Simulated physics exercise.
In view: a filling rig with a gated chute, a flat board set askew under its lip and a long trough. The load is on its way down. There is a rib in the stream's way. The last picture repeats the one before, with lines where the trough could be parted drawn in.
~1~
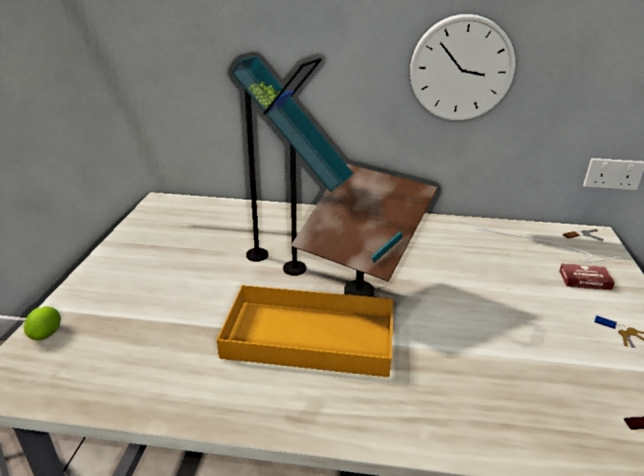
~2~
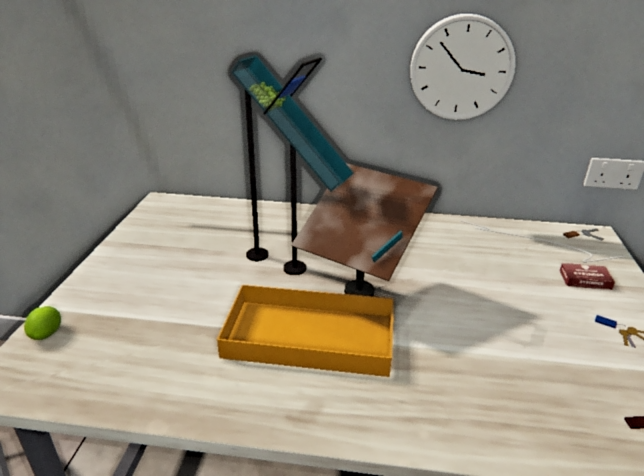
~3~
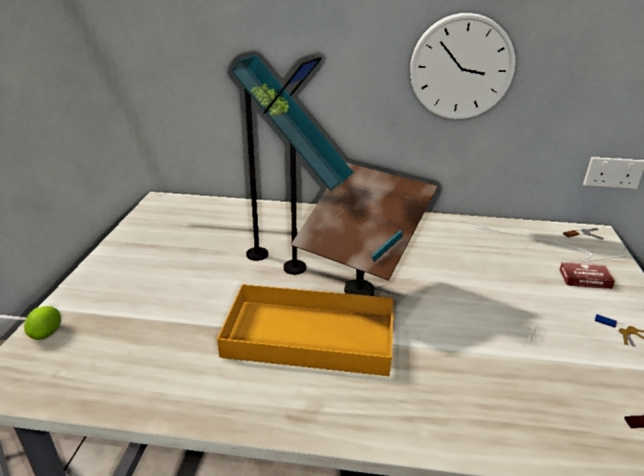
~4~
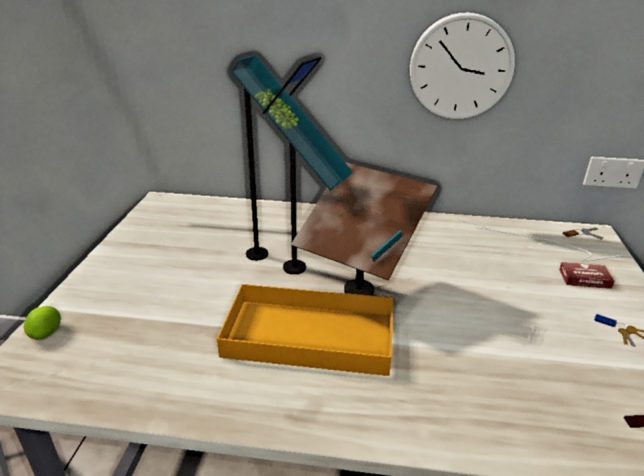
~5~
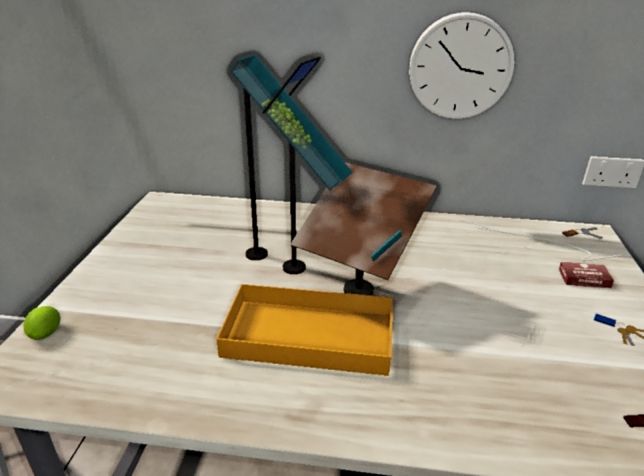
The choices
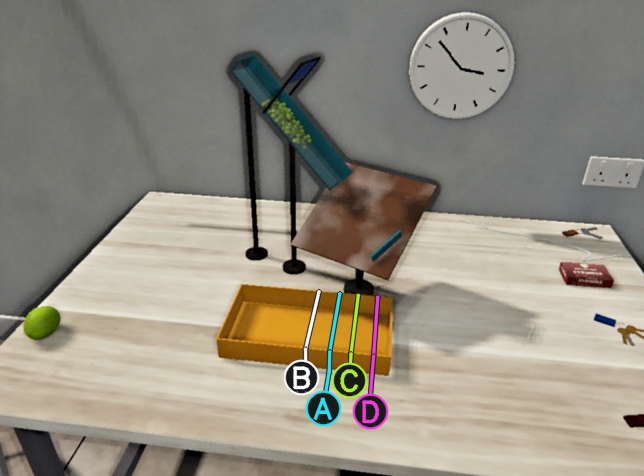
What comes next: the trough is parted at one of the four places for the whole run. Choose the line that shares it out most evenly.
Best: A.
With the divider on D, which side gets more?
Left.
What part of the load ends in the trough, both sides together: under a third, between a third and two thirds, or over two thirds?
Over two thirds.
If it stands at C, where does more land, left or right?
The left side.
On the marked copy, line A crosses the front rim at (329, 350); line B crosses the front rim at (305, 348); line C crosses the front rim at (351, 352); line D crosses the front rim at (373, 355).
Choosing A, of what is caught, roughly half on the left of the divider, roughly half on the right.
Choosing B, of what is caught, about a tenth on the left of the divider, almost all on the right.
Choosing C, of what is caught, almost all on the left of the divider, just a few on the right.
Choosing D, of what is caught, almost all on the left of the divider, just a few on the right.
